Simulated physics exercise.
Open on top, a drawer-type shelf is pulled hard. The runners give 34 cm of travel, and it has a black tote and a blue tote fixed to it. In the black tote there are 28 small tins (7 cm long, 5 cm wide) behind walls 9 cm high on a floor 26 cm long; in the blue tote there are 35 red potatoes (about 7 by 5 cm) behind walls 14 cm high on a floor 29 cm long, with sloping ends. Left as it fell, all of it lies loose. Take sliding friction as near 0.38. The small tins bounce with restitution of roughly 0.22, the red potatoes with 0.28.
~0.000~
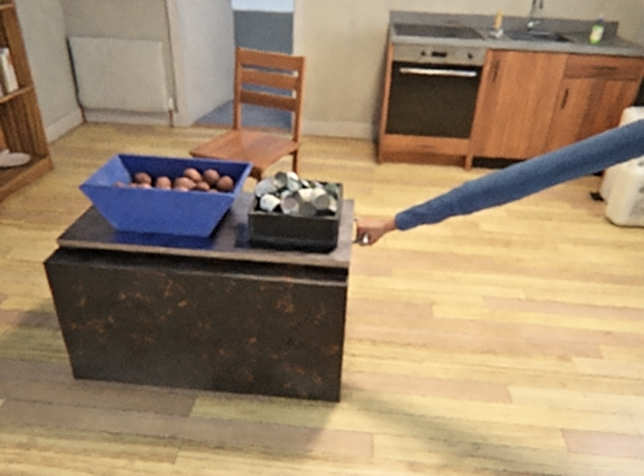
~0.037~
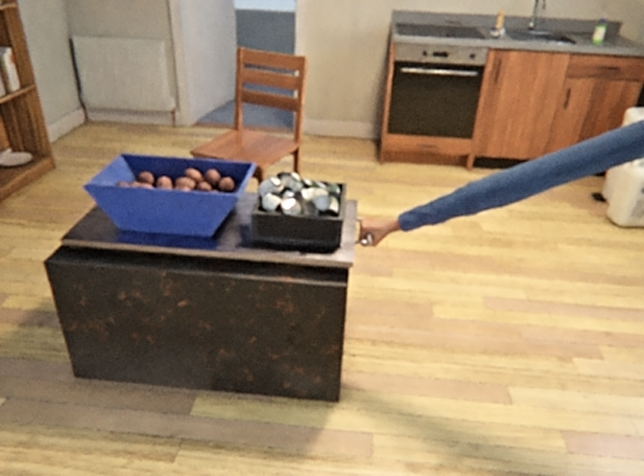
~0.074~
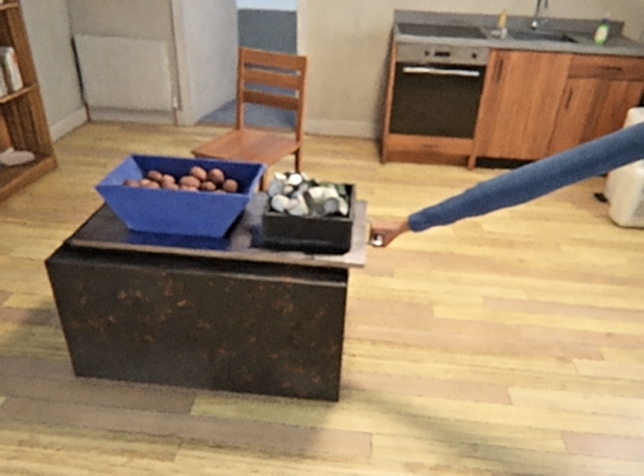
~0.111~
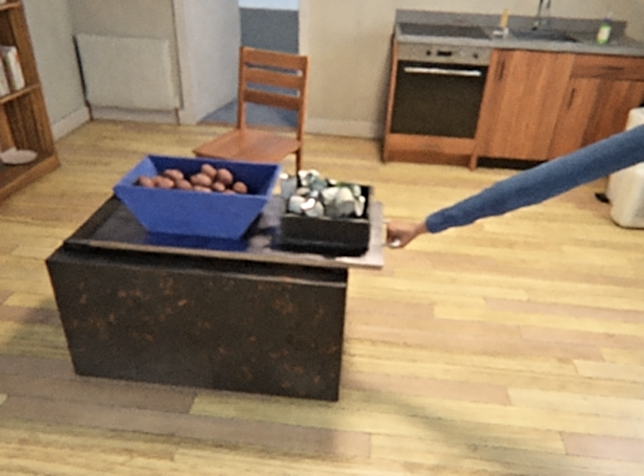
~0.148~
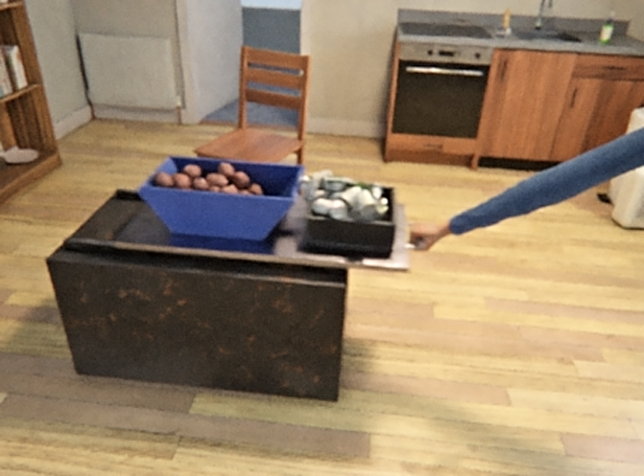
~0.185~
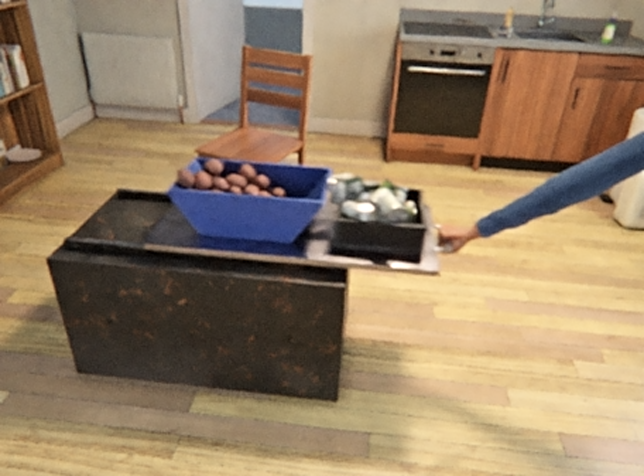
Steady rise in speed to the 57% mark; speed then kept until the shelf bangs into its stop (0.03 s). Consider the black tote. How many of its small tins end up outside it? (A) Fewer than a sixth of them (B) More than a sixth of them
Answer: B.
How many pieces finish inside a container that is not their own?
About 0 in total.
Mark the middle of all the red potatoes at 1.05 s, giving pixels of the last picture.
Middle approx. (294, 211).
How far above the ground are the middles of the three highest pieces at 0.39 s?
Height, averaged: Around 84 cm.
After 0.19 s, the shelf hits its stop.
After 0.27 s, the black tote is down by 1 of 28 and the blue tote has all 35.
After 0.39 s, the black tote is down by 6 of 28 and the blue tote is down by 1 of 35.
After 0.61 s, the black tote is down by 7 of 28 and the blue tote is down by 4 of 35.
Outcome (at 1.05 s), the black tote is down by 7 of 28 and the blue tote is down by 4 of 35. Asked share, 7 of 28, 25 per cent.
